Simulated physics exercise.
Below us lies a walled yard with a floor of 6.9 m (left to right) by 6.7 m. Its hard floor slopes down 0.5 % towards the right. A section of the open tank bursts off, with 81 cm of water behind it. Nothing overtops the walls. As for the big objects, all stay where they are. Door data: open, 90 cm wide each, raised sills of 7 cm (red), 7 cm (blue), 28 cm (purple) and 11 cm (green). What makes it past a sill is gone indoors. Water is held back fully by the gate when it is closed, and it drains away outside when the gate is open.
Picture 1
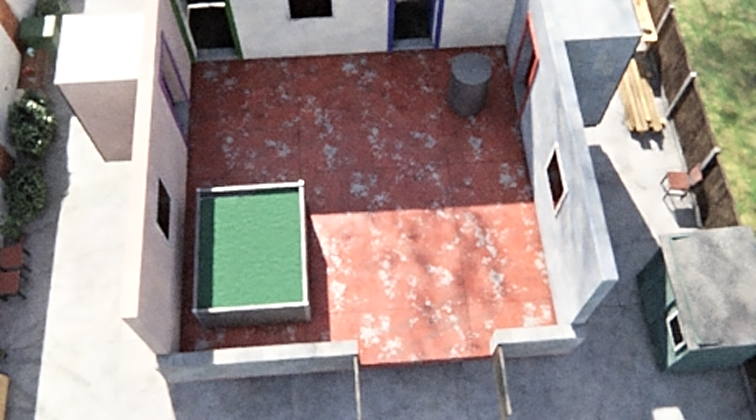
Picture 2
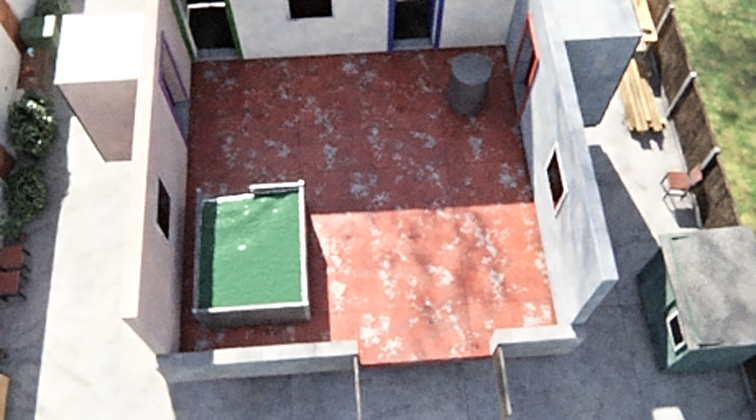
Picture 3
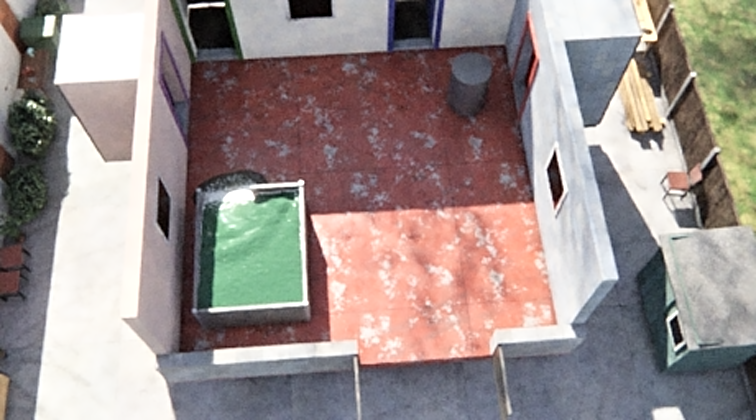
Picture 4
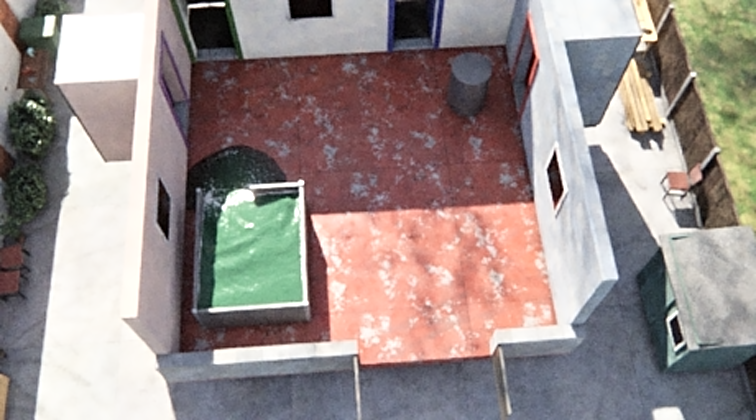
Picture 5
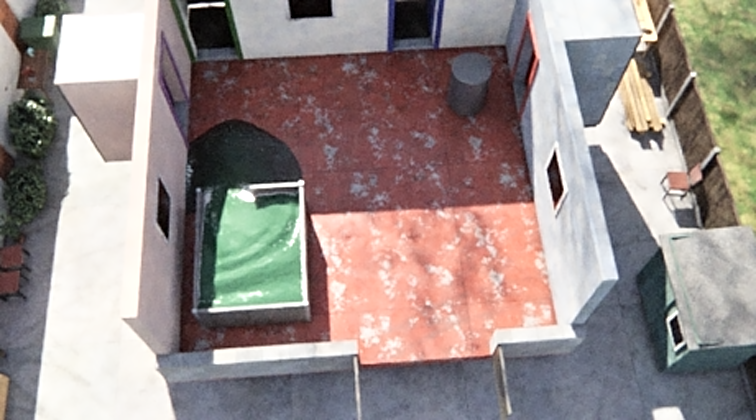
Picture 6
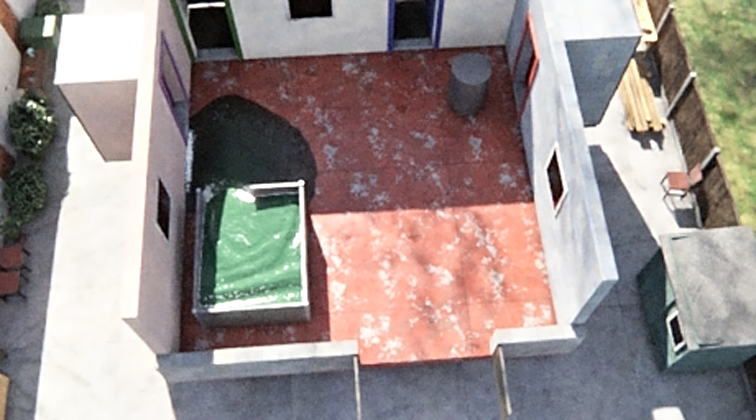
Walled yard with a red floor, green water sloshing in an open tank, pouring out its far side and spreading in a dark pool.
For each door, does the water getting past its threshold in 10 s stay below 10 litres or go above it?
The red door: Above 10 litres; the blue door: Below 10 litres; the purple door: Below 10 litres; the green door: Above 10 litres.
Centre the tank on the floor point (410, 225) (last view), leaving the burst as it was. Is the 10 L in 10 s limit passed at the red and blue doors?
Red gets more than that, blue gets more than that.
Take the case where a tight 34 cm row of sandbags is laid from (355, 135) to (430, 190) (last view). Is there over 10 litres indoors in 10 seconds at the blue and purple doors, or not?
Result: Blue door inside the limit; purple door inside the limit.
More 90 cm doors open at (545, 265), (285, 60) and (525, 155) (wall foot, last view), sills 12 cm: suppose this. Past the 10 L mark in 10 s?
The first one doesn't reach it, the second one exceeds it, and the third one doesn't reach it.
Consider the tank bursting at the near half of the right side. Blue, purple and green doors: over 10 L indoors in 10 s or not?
Then: Blue short of it, purple short of it, green short of it.
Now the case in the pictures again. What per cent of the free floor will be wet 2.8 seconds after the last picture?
Near 40 per cent is wet.
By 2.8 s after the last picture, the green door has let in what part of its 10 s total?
I'd put it at about 70 per cent by that point.
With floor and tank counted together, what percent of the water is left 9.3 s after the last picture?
About 74 per cent.
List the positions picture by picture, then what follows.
The first picture shows the open tank at (251, 247) is whole and still, 81 cm deep.
In the second picture, the front is at a hidden place, 0.6 m from the gap on the open tank's far side; 0.2 m2 of floor is under water; 81 cm left at the back of the open tank.
In the third picture, water pours out on the open tank's far side and has run 0.9 m, to (256, 177); typically 12 cm deep outside, 81 cm at the open tank's back.
In the fourth picture, the front is at (244, 150), 1.4 m from the gap on the open tank's far side; 2.1 m2 of floor is under water; 81 cm left at the back of the open tank.
In the fifth picture, water pours out on the open tank's far side and has run 2.1 m, to (227, 123); typically 7 cm deep outside, 79 cm at the open tank's back.
In the sixth picture, the front is at (222, 100), 2.7 m from the gap on the open tank's far side; 5.2 m2 of floor is under water; 71 cm left at the back of the open tank.
Then, 0.7 s after the last picture water covers 25 % of the floor and is deepest (44 cm) near (192, 63); red door not reached, blue door not reached, purple door 22 cm at the sill, 0 L in, green door 25 cm at the sill, 30 L in.
Then, 1.5 s after the last picture water covers 30 % of the floor and is deepest (48 cm) near (225, 61); red door not reached, blue door not reached, purple door 20 cm at the sill, 0 L in, green door 43 cm at the sill, 243 L in.
Then, 2.8 s after the last picture water covers 40 % of the floor and is deepest (32 cm) near (225, 61); red door not reached, blue door 7 cm at the sill, 0 L in, purple door 13 cm at the sill, 0 L in, green door 31 cm at the sill, 522 L in.
Then, 5.3 s after the last picture water covers 60 % of the floor and is deepest (22 cm) near (225, 61); red door 11 cm at the sill, 11 L in, blue door 6 cm at the sill, 1 L in, purple door 9 cm at the sill, 0 L in, green door 20 cm at the sill, 718 L in.
Then, 9.3 s after the last picture water covers 85 % of the floor and is deepest (15 cm) near (548, 338); red door 10 cm at the sill, 61 L in, blue door 7 cm at the sill, 3 L in, purple door 9 cm at the sill, 0 L in, green door 9 cm at the sill, 757 L in.
